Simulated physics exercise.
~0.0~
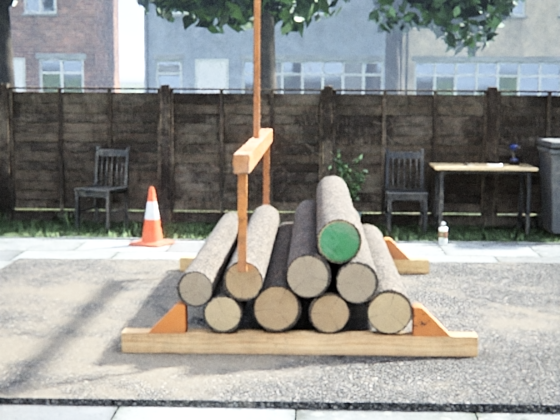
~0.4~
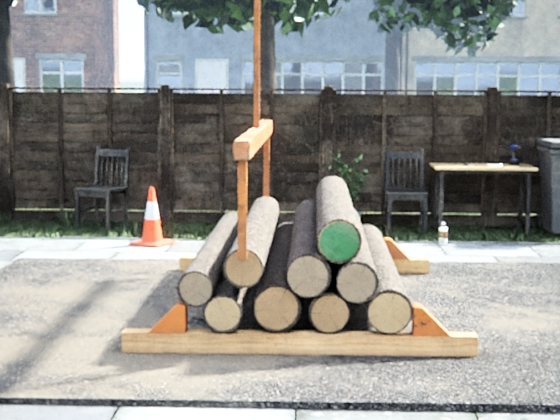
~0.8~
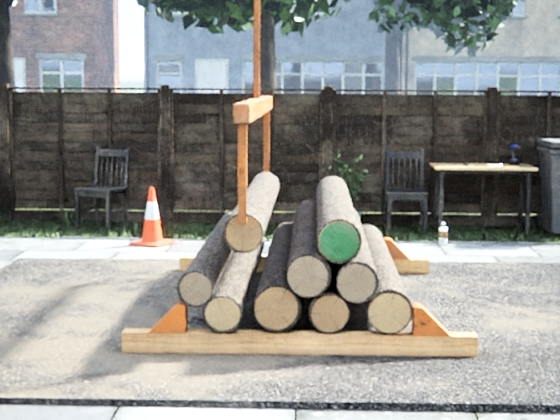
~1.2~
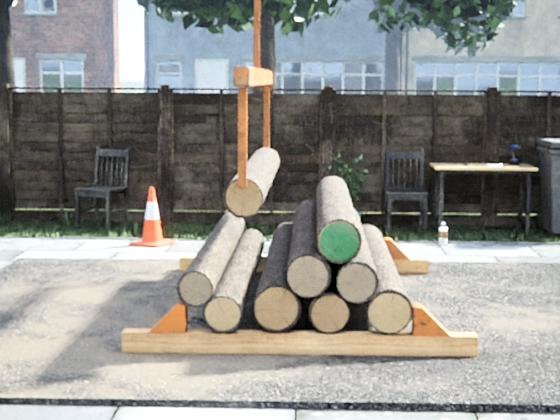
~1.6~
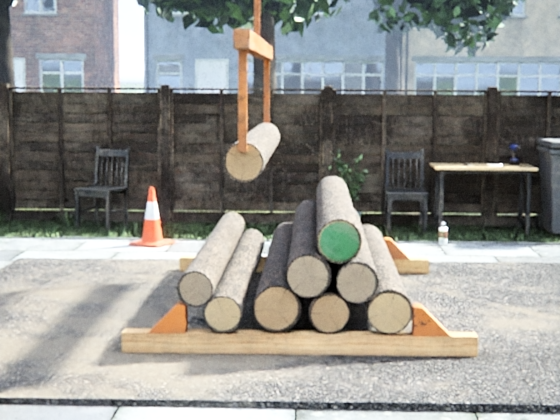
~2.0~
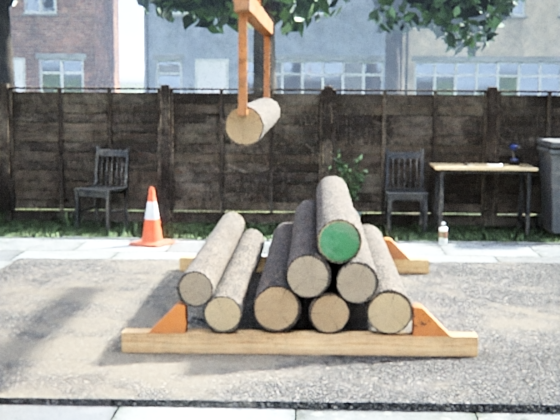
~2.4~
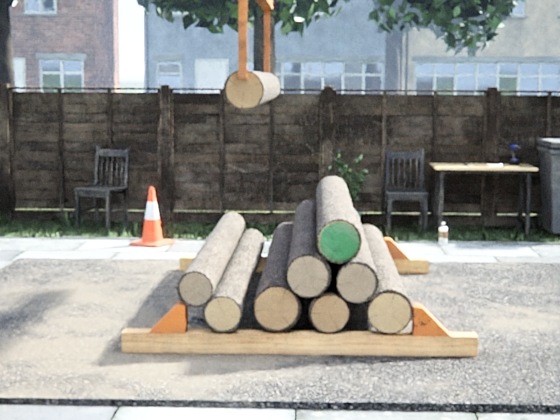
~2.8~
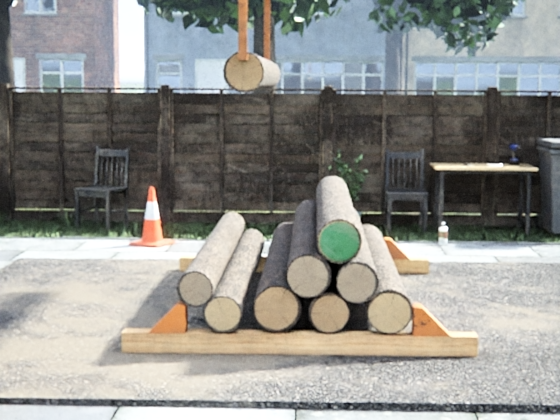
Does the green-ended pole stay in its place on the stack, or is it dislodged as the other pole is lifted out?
It stays in its place. The green-ended pole is still resting at the top of the pile while the hoisted pole hangs well above it.
